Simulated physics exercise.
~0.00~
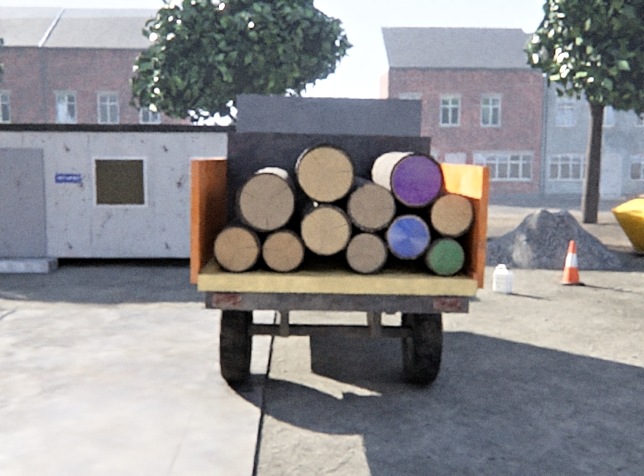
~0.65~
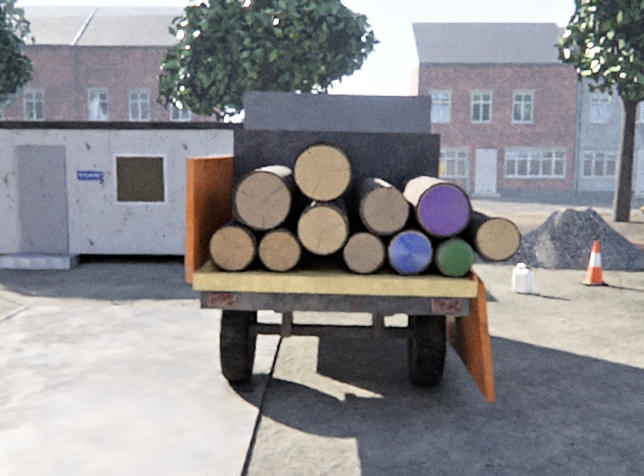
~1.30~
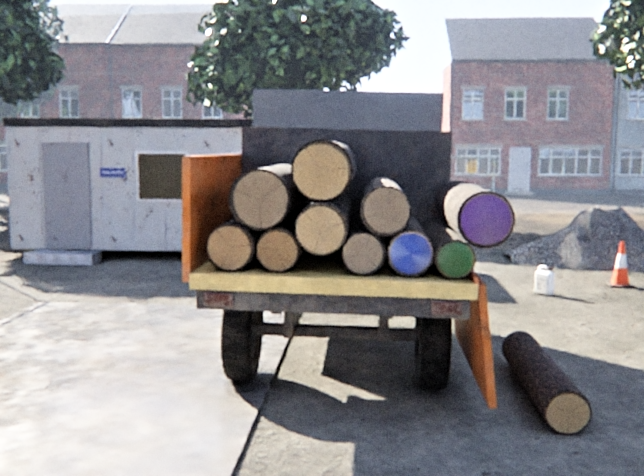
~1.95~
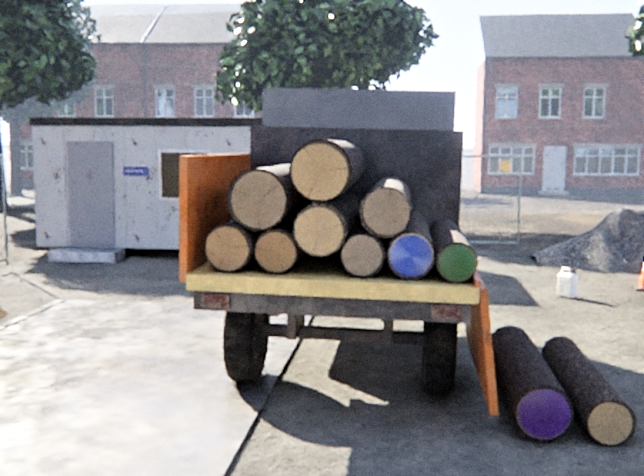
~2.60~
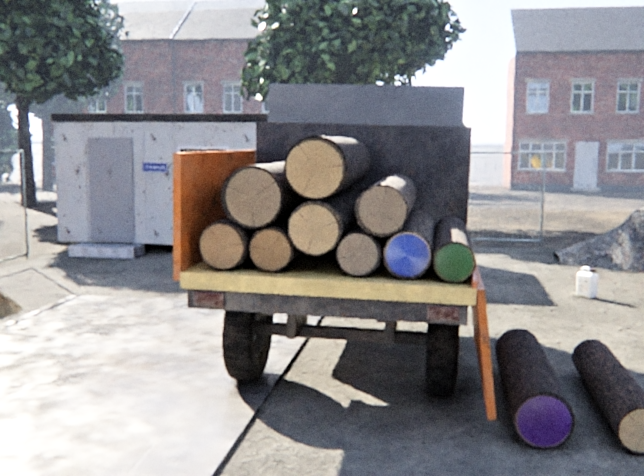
Logs stacked on a flatbed lorry, the right side board dropping and two, one purple-ended, rolling off onto the ground.
